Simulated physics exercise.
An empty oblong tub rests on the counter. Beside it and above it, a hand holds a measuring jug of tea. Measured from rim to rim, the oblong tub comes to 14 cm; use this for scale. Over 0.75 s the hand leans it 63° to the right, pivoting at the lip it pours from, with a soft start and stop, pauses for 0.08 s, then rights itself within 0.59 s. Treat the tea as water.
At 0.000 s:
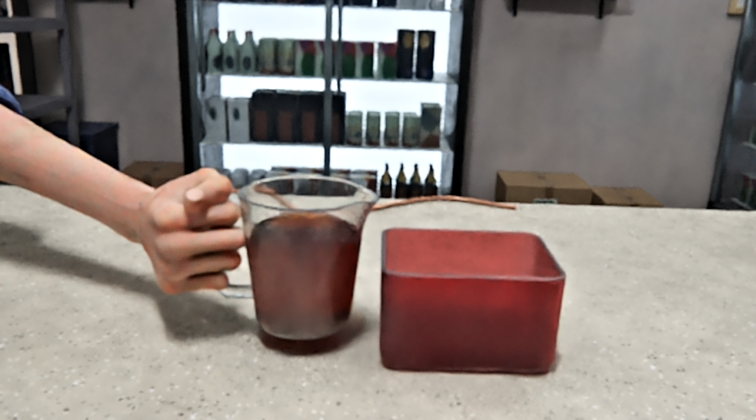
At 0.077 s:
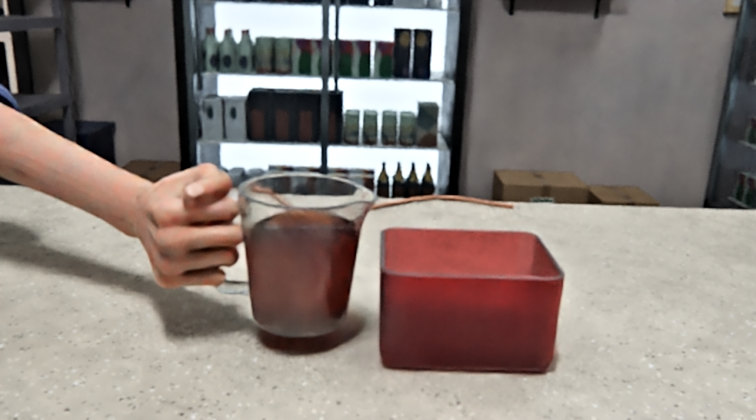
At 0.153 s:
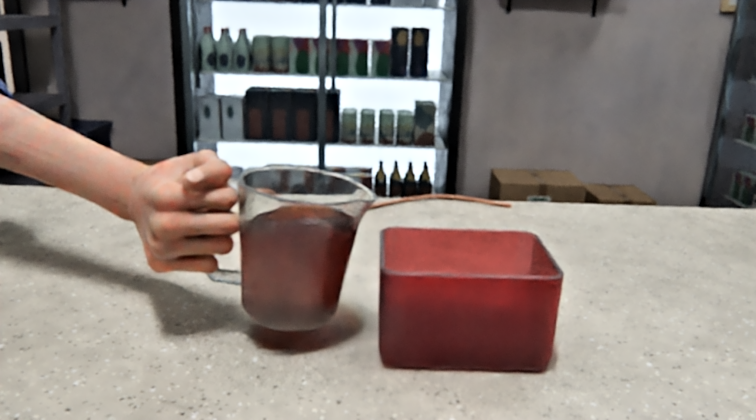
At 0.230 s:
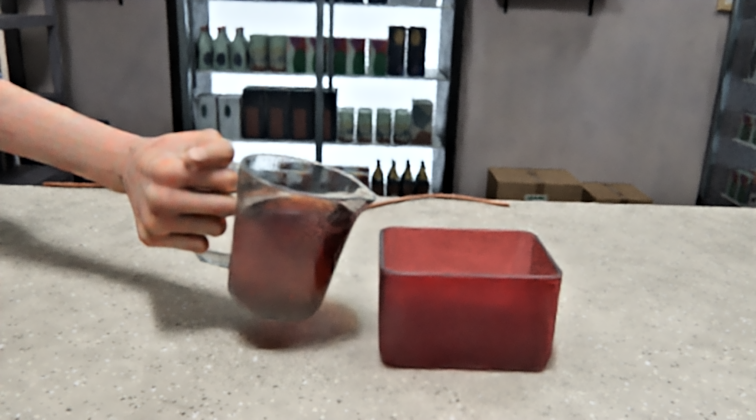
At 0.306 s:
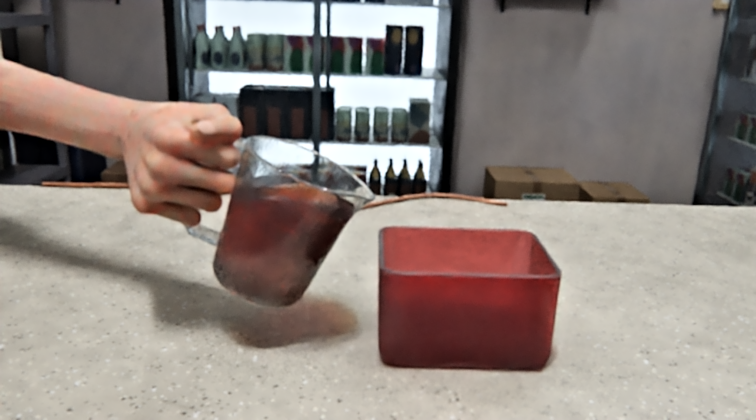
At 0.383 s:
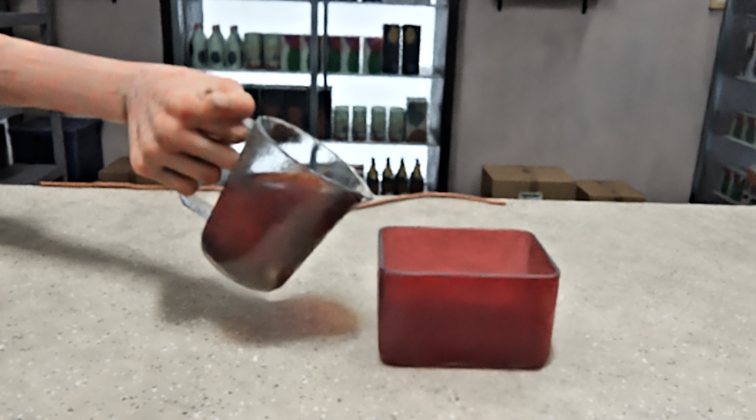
A hand tilting a clear glass jug of dark reddish tea to the right beside a red oblong tub on a counter.
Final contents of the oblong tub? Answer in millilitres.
220 ml.
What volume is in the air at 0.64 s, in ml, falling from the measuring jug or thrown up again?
Around 40 ml, I'd say.
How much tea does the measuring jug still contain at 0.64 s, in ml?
Roughly 450 ml is still in there.
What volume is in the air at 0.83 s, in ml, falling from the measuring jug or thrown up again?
Around 50 ml is in the air.
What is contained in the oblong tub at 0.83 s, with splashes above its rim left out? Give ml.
Volume: Approx. 100 ml.
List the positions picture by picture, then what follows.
In the first picture, it leans 0°; its right rim is at (379, 197); the tea meets the walls at (266, 223) and (346, 227); the oblong tub's rim runs from (383, 251) to (551, 256).
In the second picture, it leans 2°; its right rim is at (378, 197); the tea meets the walls at (265, 223) and (345, 223).
In the third picture, it leans 6°; its right rim is at (377, 196); the tea meets the walls at (260, 218) and (342, 217).
In the fourth picture, it leans 14°; its right rim is at (376, 197); the tea meets the walls at (251, 208) and (343, 210).
In the fifth picture, it leans 23°; its right rim is at (375, 197); the tea meets the walls at (241, 193) and (338, 203).
In the sixth picture, it leans 33°; its right rim is at (374, 197); the tea meets the walls at (228, 192) and (349, 192).
Then, 0.64 s in, the tilt is 60° and the oblong tub has 15 ml, the measuring jug 455 ml, and 0 ml is on the counter.
Then, 0.83 s in, the tilt is 63° and the oblong tub has 105 ml, the measuring jug 355 ml, and 0 ml is on the counter.
Then, 1.03 s in, the tilt is 47° and the oblong tub has 195 ml, the measuring jug 295 ml, and 0 ml is on the counter.
Then, 1.24 s in, the tilt is 13° and the oblong tub has 215 ml, the measuring jug 290 ml, and 0 ml is on the counter.
Finally, the oblong tub has 215 ml, the measuring jug 290 ml, and 5 ml is on the counter.
